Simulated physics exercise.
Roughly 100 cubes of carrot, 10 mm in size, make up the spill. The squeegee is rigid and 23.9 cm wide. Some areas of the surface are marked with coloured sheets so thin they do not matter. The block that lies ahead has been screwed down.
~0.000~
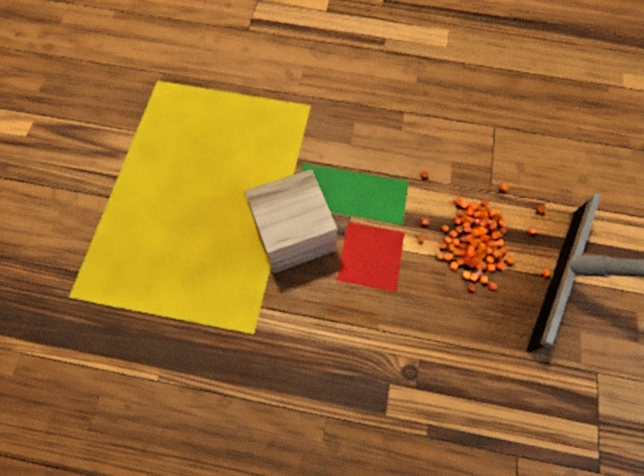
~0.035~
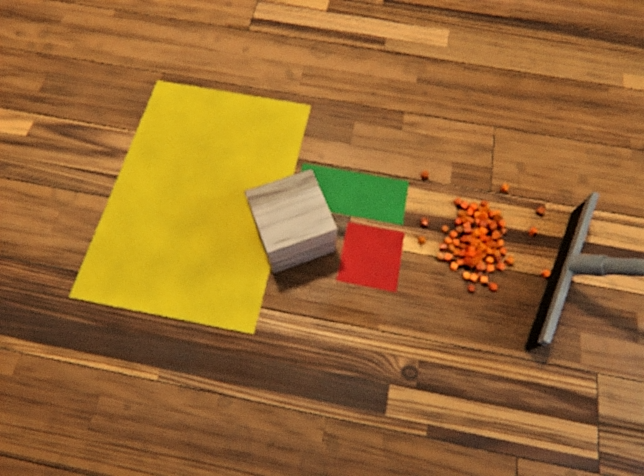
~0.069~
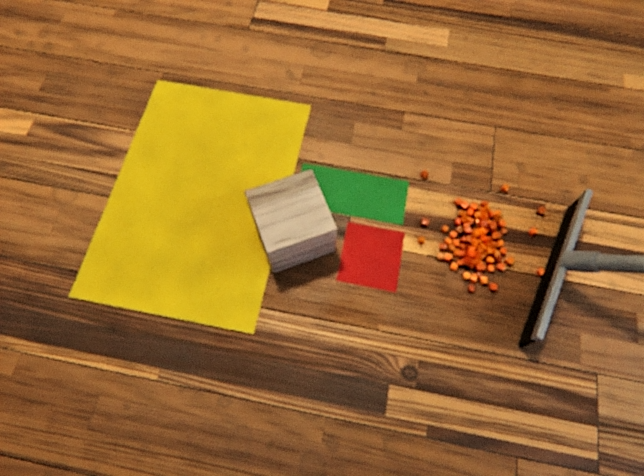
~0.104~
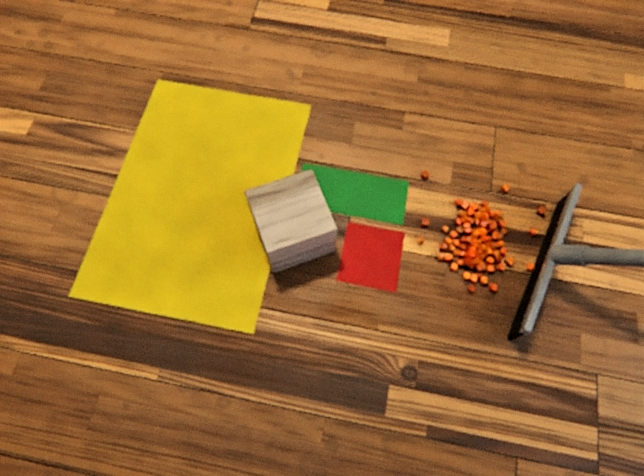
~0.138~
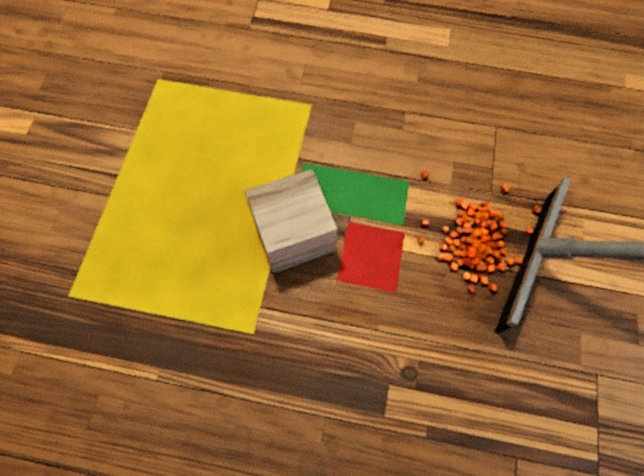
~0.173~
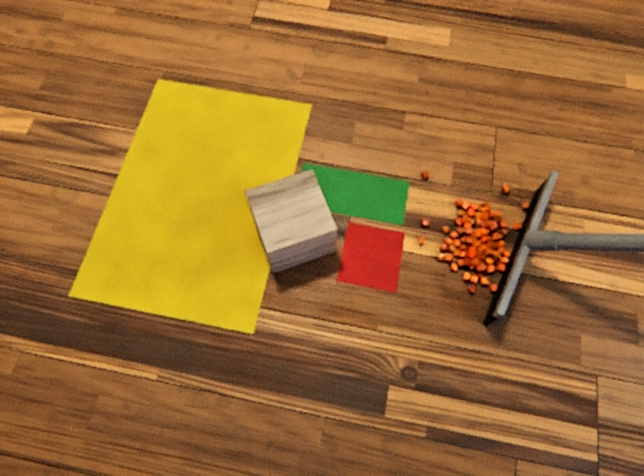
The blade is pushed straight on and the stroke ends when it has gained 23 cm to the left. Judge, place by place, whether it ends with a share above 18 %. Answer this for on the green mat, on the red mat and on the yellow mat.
Green mat - above; red mat - not above; yellow mat - not above.
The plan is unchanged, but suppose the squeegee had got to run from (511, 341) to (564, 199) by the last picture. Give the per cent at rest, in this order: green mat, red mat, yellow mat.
Green mat: 15; red mat: 45; yellow mat: 0.
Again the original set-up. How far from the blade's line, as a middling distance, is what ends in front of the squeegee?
Roughly 3 cm.
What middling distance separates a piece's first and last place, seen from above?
I'd guess near 16 cm, give or take.
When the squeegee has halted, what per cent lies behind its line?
Roughly 0 %.
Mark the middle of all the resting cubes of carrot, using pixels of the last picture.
Near pixel (388, 189).
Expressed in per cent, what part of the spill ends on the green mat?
Roughly 45 per cent.
Then, at 0.37 s, squeegee 18 cm from its start, spill 15 cm wide; red mat 5 %, off the mats 95 %.
After 0.57 s, squeegee 25 cm from its start, spill 18 cm wide; red mat 15 %, green mat 50 %, off the mats 40 %.
Then, at 0.75 s, squeegee 25 cm from its start, spill 19 cm wide; red mat 10 %, green mat 45 %, off the mats 40 %.
In the end, at 1.5 s, red mat 10 %, green mat 45 %, yellow mat 0 %, off the mats 40 %.
